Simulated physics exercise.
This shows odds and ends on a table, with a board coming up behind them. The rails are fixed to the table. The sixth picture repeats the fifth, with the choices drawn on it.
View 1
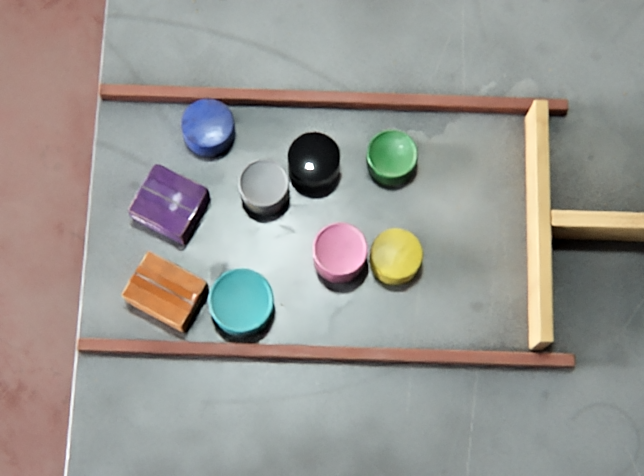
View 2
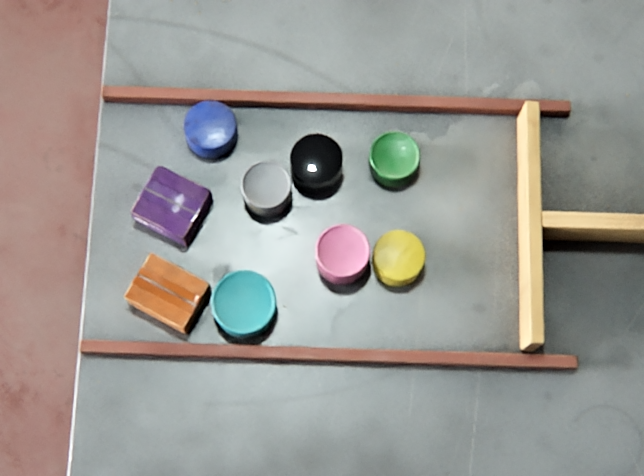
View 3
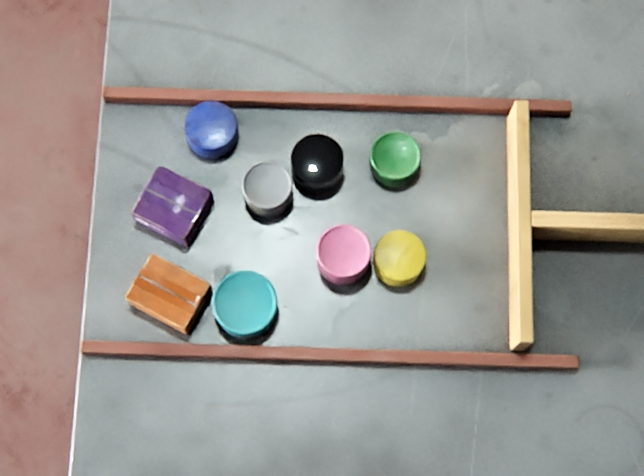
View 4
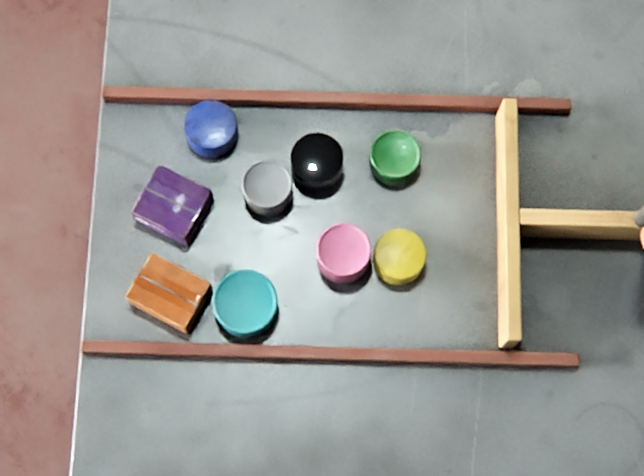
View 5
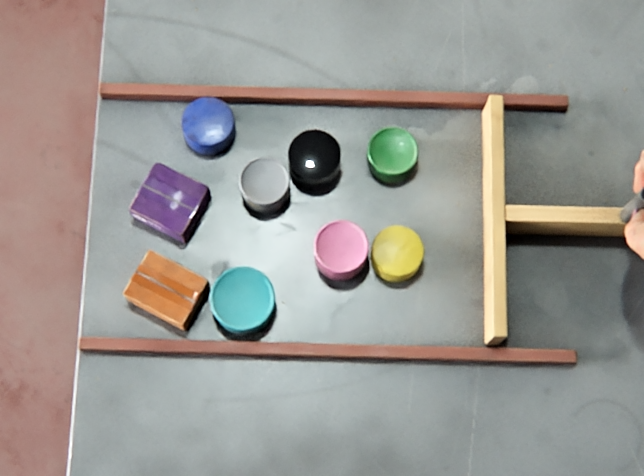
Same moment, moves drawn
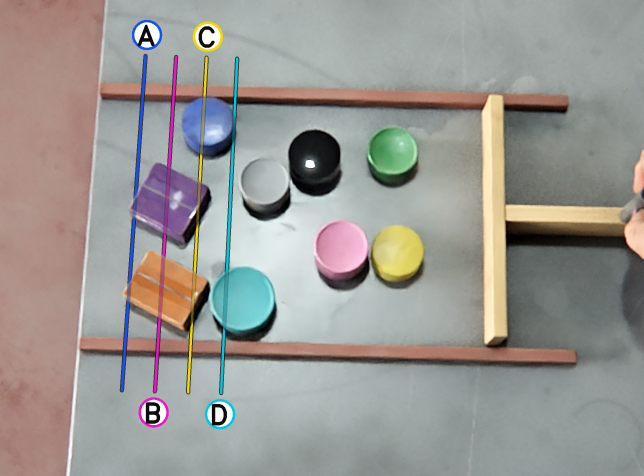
On a grey table, a wooden board slides slightly left behind several still, colourful objects.
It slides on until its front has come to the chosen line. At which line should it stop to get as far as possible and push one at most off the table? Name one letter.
It can go as far as C.
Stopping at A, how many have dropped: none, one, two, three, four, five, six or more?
In all, five.
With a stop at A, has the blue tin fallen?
Yes.
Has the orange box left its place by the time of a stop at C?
By then, yes.
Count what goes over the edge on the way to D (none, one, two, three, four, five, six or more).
By then, none.
On the marked copy, A at (134, 217); B at (166, 218); C at (198, 218); D at (229, 219).
Following C. Soon after the start, board (391, 209); green tub (356, 153); black pot (305, 159).
Later, board (282, 206); purple box (162, 198); blue tin (178, 124).
In the end, board (200, 204); purple box (90, 195); orange box (95, 292); none fallen.
As for the rest, A drops five; B drops four; D is within the limit but short.
